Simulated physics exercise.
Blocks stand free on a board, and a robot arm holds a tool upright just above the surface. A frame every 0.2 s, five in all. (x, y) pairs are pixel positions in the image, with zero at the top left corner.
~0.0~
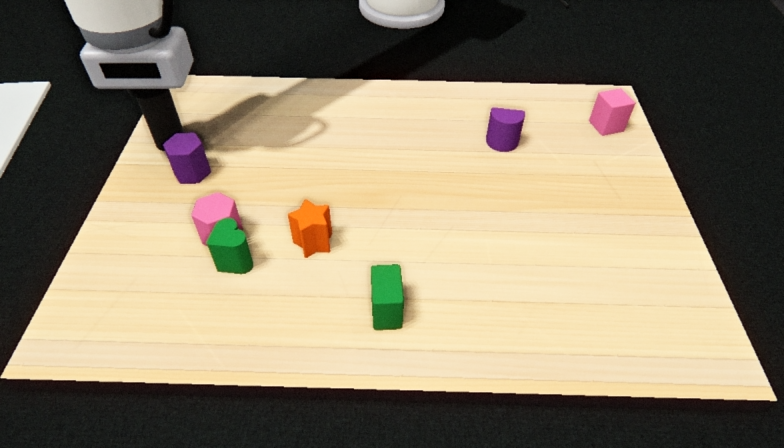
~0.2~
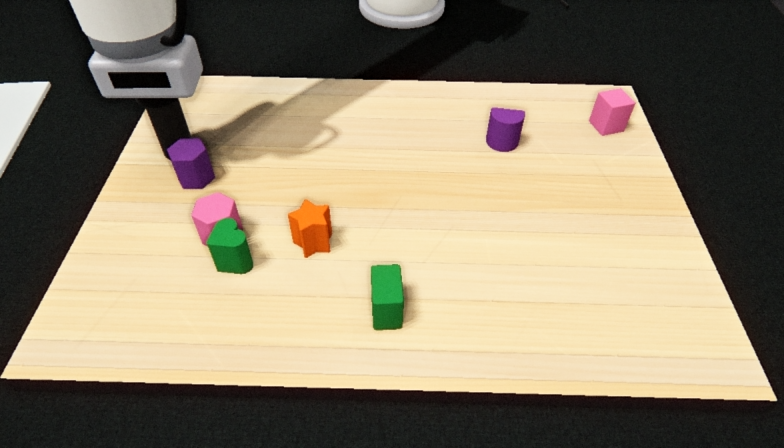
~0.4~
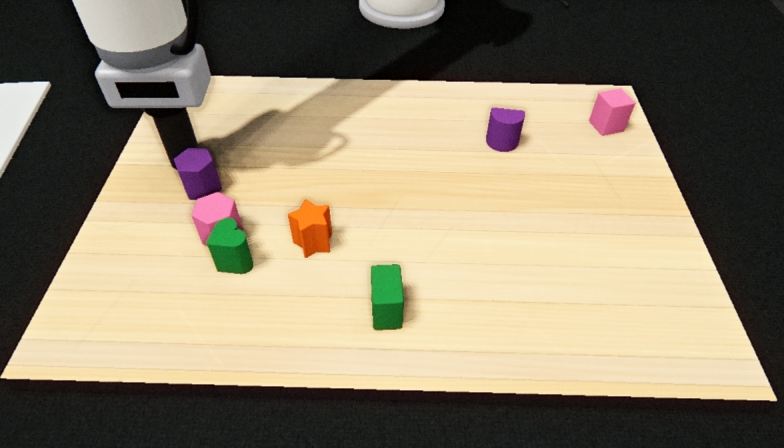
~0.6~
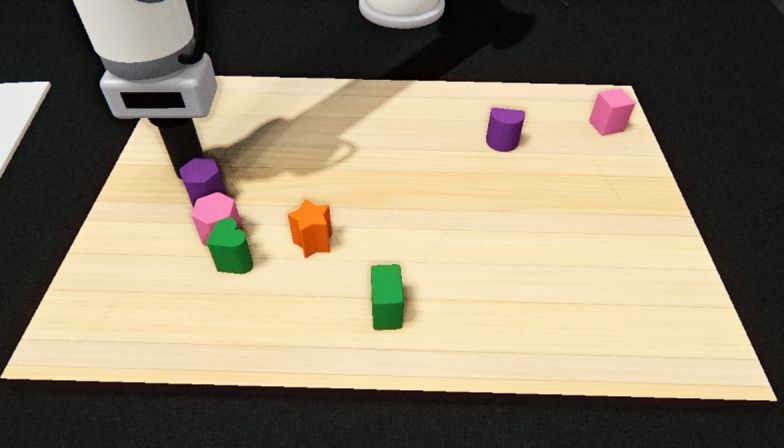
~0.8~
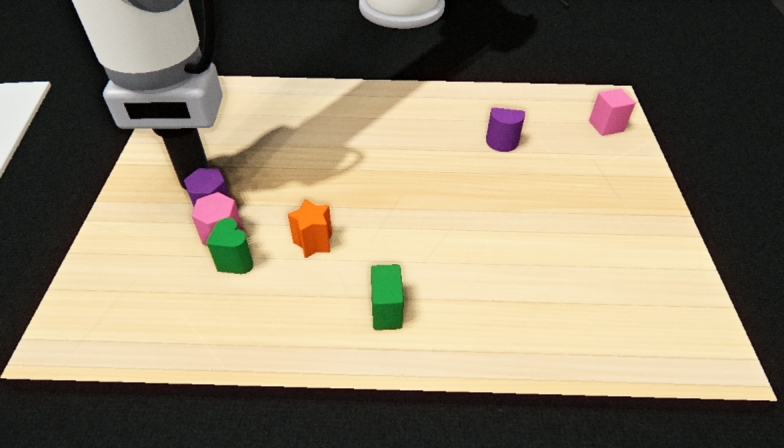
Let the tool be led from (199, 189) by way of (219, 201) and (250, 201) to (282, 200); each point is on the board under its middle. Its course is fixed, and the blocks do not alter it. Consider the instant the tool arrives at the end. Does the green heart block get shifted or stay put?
From what I can tell, it won't keep its place.
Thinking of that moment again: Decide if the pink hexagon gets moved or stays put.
At the end, its place is different.
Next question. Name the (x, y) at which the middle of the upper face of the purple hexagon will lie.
By then it is at (233, 197).
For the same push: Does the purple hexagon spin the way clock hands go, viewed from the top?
Yes.
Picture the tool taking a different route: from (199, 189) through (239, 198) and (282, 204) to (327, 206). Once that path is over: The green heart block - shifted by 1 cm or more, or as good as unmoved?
Well, the green heart block shifts from its place.
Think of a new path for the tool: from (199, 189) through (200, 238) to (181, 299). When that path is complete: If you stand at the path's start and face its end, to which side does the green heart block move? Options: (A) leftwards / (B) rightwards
That would be A.
What follows on the original path. Halfway along, tool at (233, 193); purple hexagon at (227, 196), turned 45° clockwise; pink hexagon at (220, 227); green heart block at (232, 255).
At the end, tool at (280, 192); purple hexagon at (233, 197), turned 65° clockwise; pink hexagon at (220, 227); green heart block at (232, 256); orange star not moved.
